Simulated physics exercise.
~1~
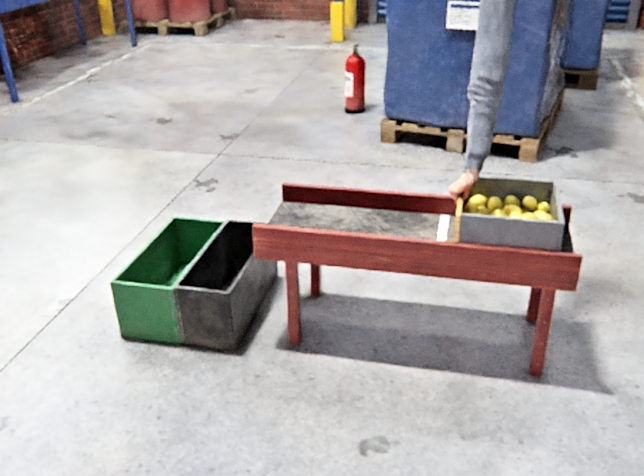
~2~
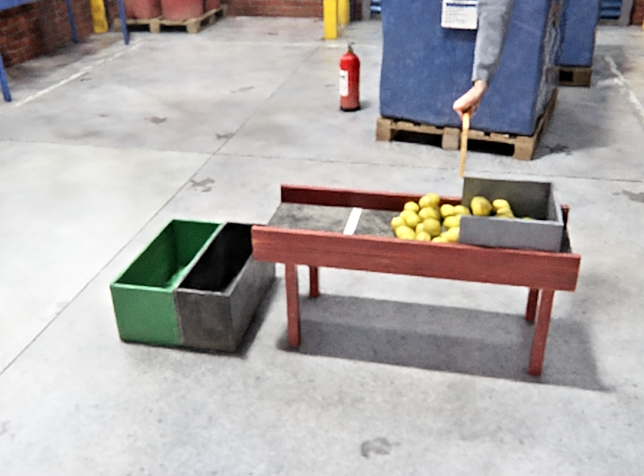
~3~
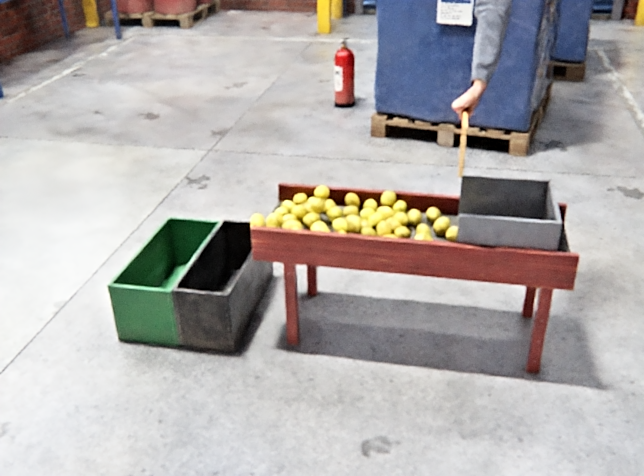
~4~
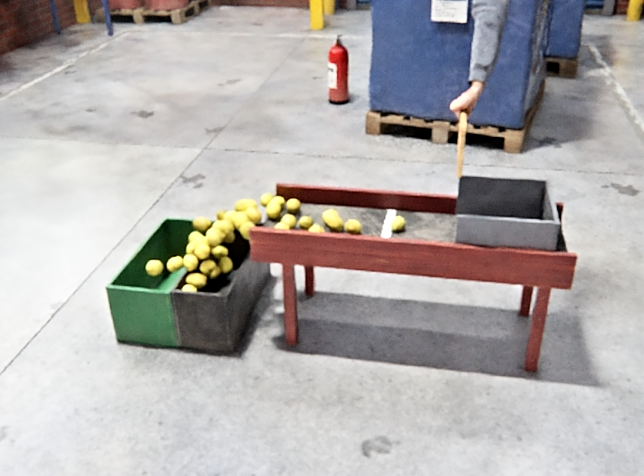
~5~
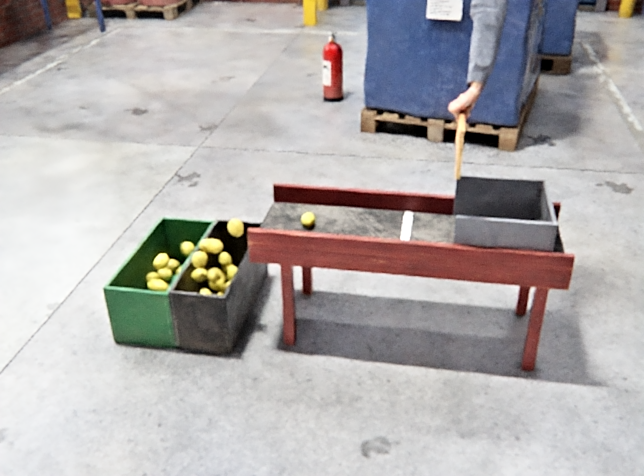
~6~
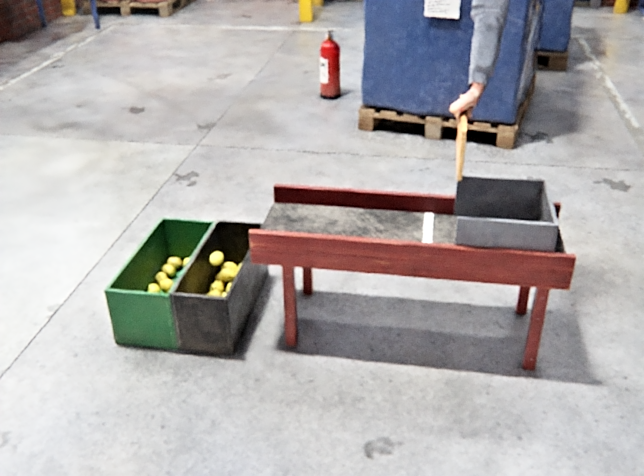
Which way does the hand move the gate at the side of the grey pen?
The hand pulls the gate upward, clear of the belt, and then holds it there above the table.
